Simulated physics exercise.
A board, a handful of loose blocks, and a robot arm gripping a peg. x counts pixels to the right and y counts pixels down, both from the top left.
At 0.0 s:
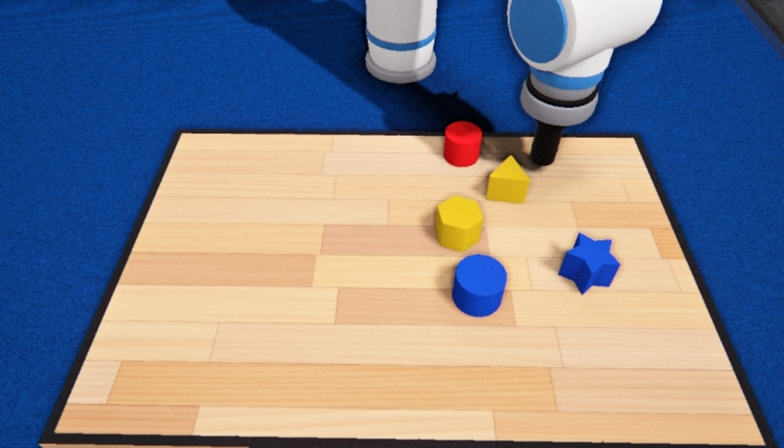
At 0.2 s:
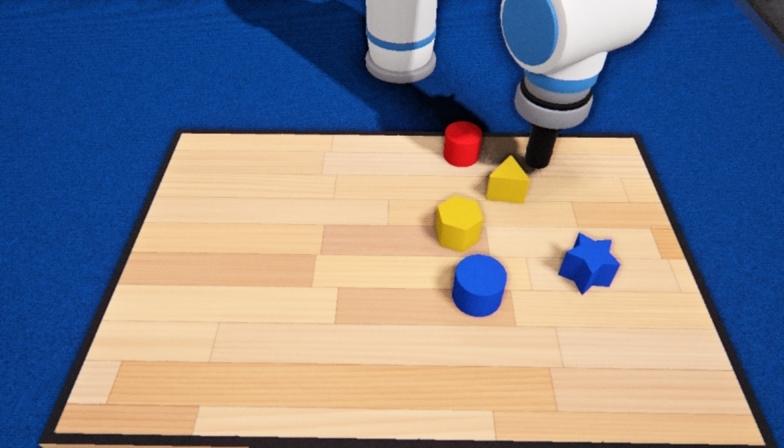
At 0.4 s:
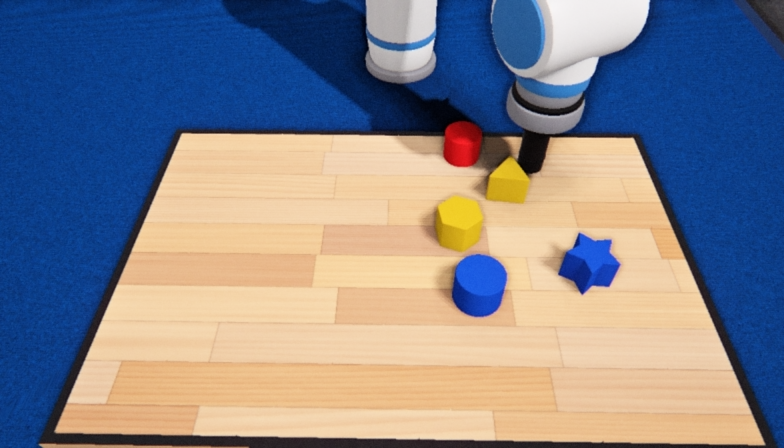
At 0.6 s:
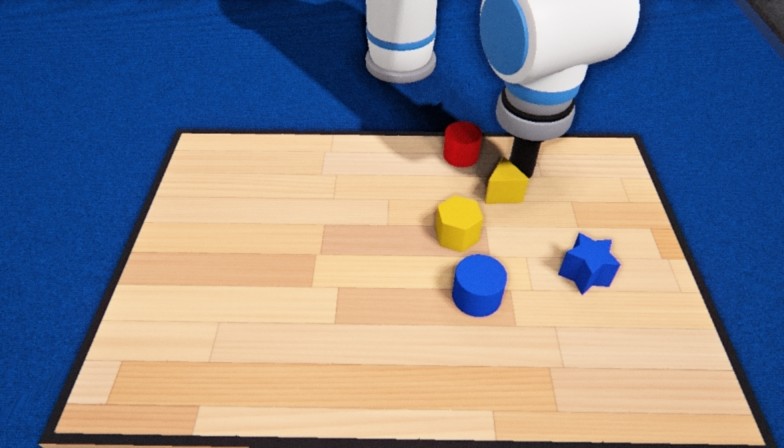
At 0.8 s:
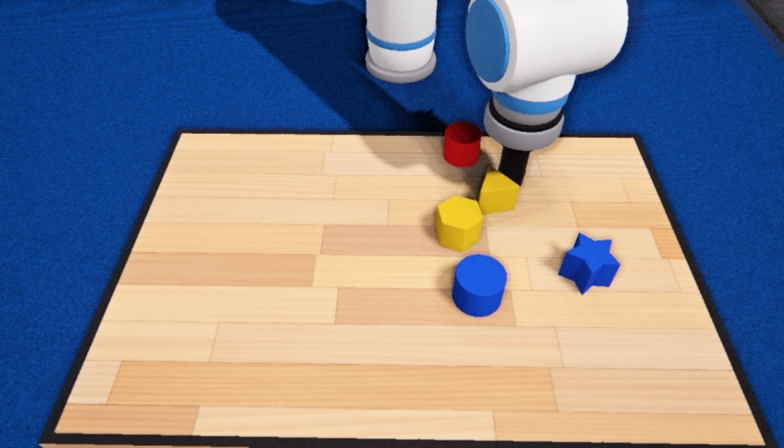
At first, a robot arm holds a dark peg at the back of a wooden board, behind a yellow triangular block, with red, yellow and blue blocks nearby. The peg moves left and forward to the triangular block, then pushes it slightly toward the yellow hexagon, turning it.
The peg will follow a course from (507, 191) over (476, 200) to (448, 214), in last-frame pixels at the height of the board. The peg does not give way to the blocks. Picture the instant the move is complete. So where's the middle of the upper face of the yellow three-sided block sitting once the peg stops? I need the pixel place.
Pixel (480, 203).
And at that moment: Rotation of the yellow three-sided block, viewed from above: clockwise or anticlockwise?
It swings round anticlockwise.
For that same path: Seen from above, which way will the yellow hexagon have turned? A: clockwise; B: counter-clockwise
Answer: A.
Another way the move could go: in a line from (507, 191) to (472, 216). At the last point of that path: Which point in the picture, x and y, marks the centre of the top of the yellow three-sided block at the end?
The middle of its upper face should be somewhere near (476, 213).
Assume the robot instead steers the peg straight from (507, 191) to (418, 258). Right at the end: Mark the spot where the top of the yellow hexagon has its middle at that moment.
So, by the moment the path ends, you'll find the top centre of the yellow hexagon at (430, 263).
What follows on the original path. Halfway along, peg at (477, 190); yellow hexagon at (458, 216), turned 20° clockwise; yellow three-sided block at (477, 196), turned 60° anticlockwise.
At the end, peg at (449, 204); yellow hexagon at (457, 221), turned 25° clockwise; red cylinder in place; yellow three-sided block at (480, 203), turned 75° anticlockwise.
